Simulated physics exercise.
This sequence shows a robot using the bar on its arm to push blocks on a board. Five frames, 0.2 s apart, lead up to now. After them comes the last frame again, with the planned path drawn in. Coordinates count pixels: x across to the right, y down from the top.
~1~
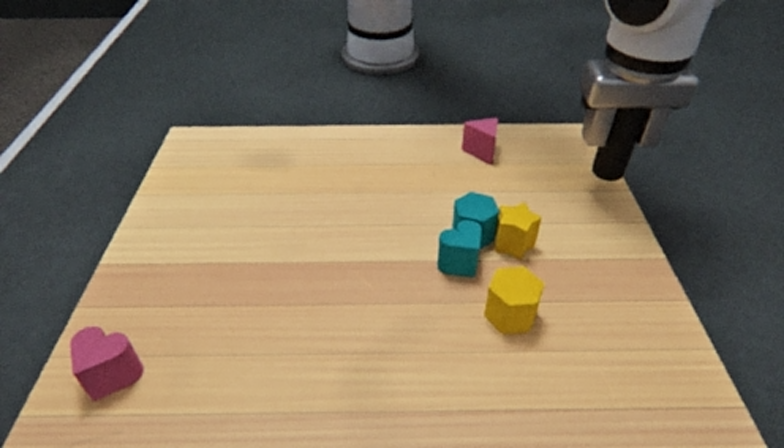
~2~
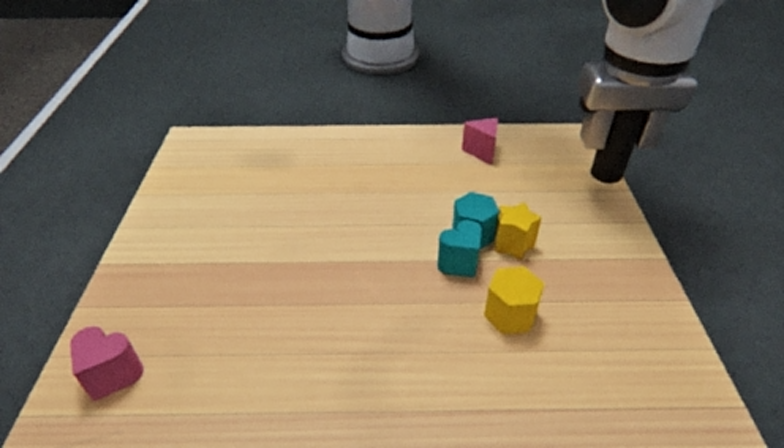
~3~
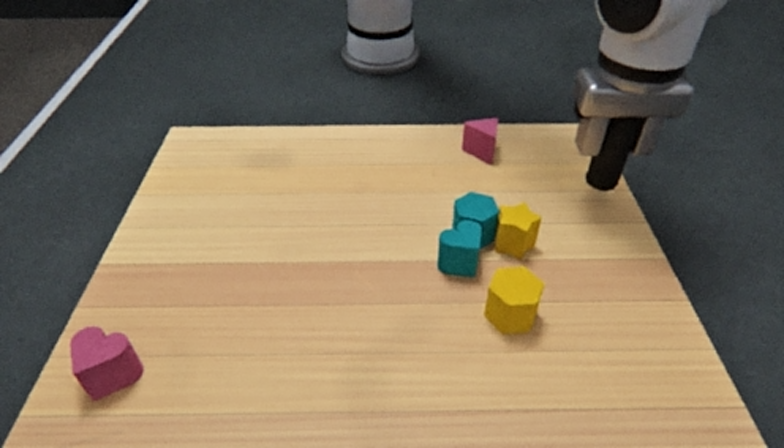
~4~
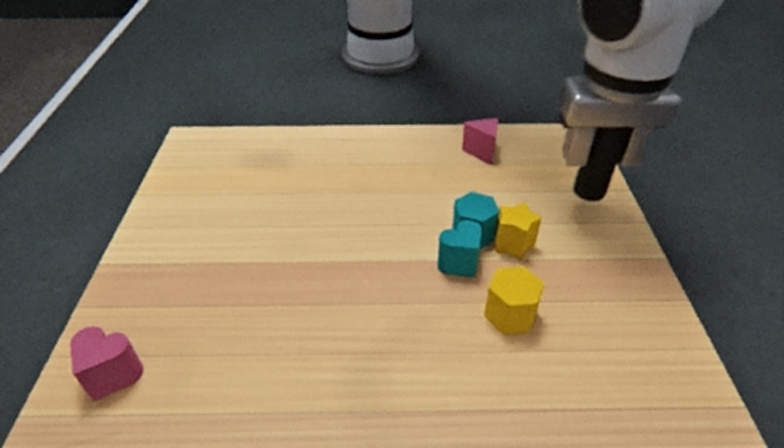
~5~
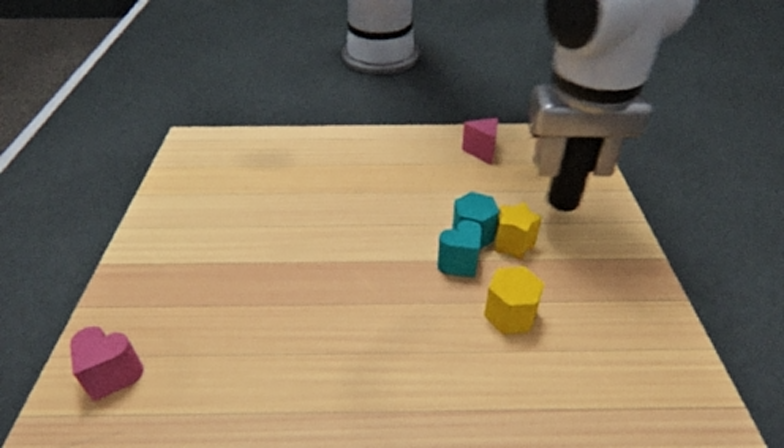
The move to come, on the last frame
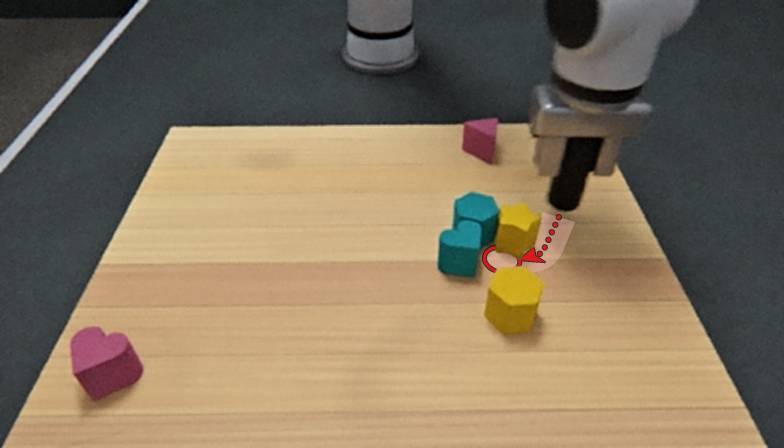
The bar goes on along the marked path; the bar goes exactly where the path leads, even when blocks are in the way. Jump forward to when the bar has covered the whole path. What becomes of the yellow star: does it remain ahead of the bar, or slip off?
My prediction: In front.
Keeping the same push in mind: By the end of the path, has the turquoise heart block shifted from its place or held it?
It shifts position.
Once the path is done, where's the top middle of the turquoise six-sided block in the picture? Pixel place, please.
The answer is (452, 198).
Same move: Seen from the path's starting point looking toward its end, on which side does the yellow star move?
It slides rightward.
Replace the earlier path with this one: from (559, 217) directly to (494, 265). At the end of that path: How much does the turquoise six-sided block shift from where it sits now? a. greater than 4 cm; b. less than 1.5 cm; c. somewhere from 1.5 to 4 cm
I'll go with c - somewhere from 1.5 to 4 cm.
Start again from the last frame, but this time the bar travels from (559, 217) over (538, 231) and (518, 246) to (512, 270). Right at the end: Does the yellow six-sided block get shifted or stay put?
By then it is still where it was.
Drawn move, from (559, 217) by way of (550, 237) and (536, 257) to (502, 260).
What follows on the original path. One third of the way, bar at (553, 223); nothing pushed yet.
Two thirds of the way, bar at (539, 242); turquoise six-sided block at (474, 205); yellow star at (507, 222), turned 45° clockwise.
At the end, bar at (505, 245); turquoise heart block at (442, 235), turned 15° anticlockwise; turquoise six-sided block at (452, 198), turned 35° clockwise; yellow six-sided block still; yellow star at (474, 222), turned 50° clockwise.
